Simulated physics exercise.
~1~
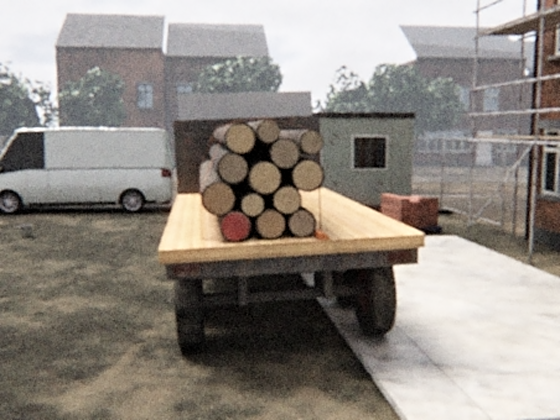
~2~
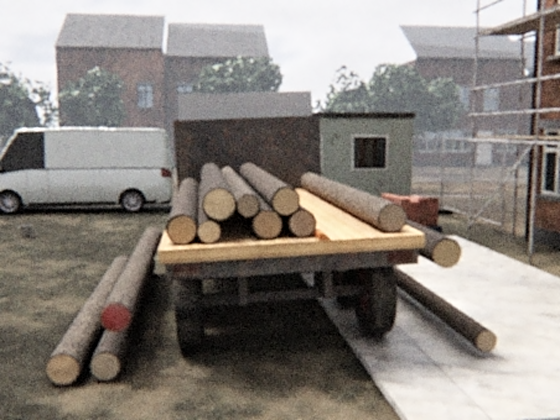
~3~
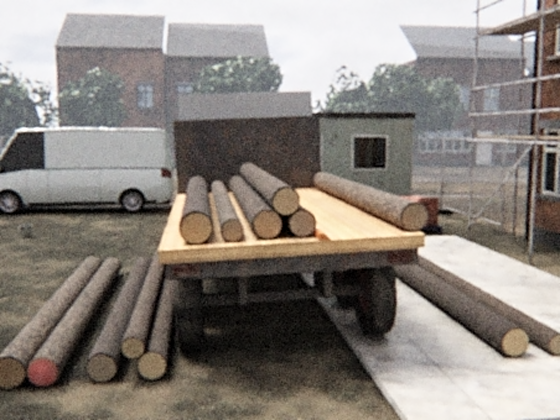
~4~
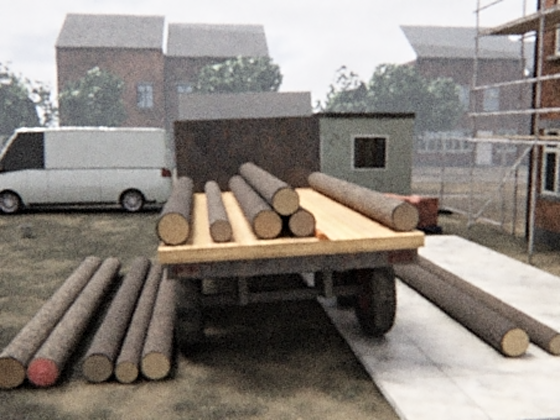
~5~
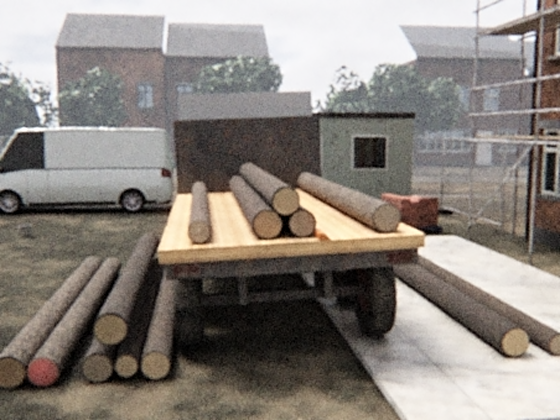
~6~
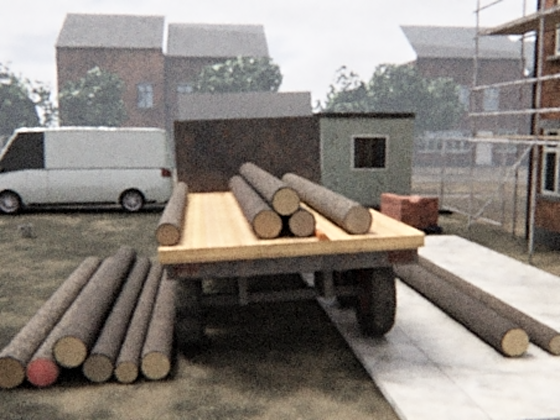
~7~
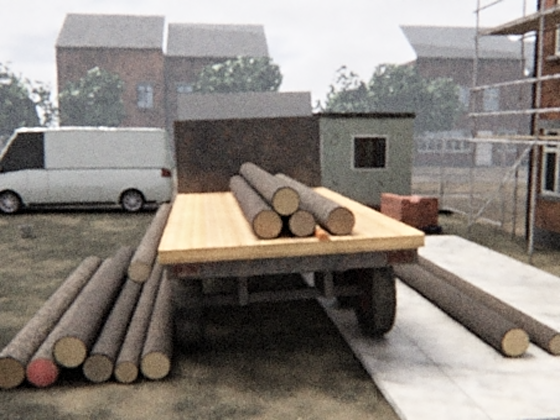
We see a stack of logs, one with a red end, on a parked flatbed that collapses and spreads, the red one and several others dropping to the ground on both sides. More roll off the left edge, leaving four logs on the deck.
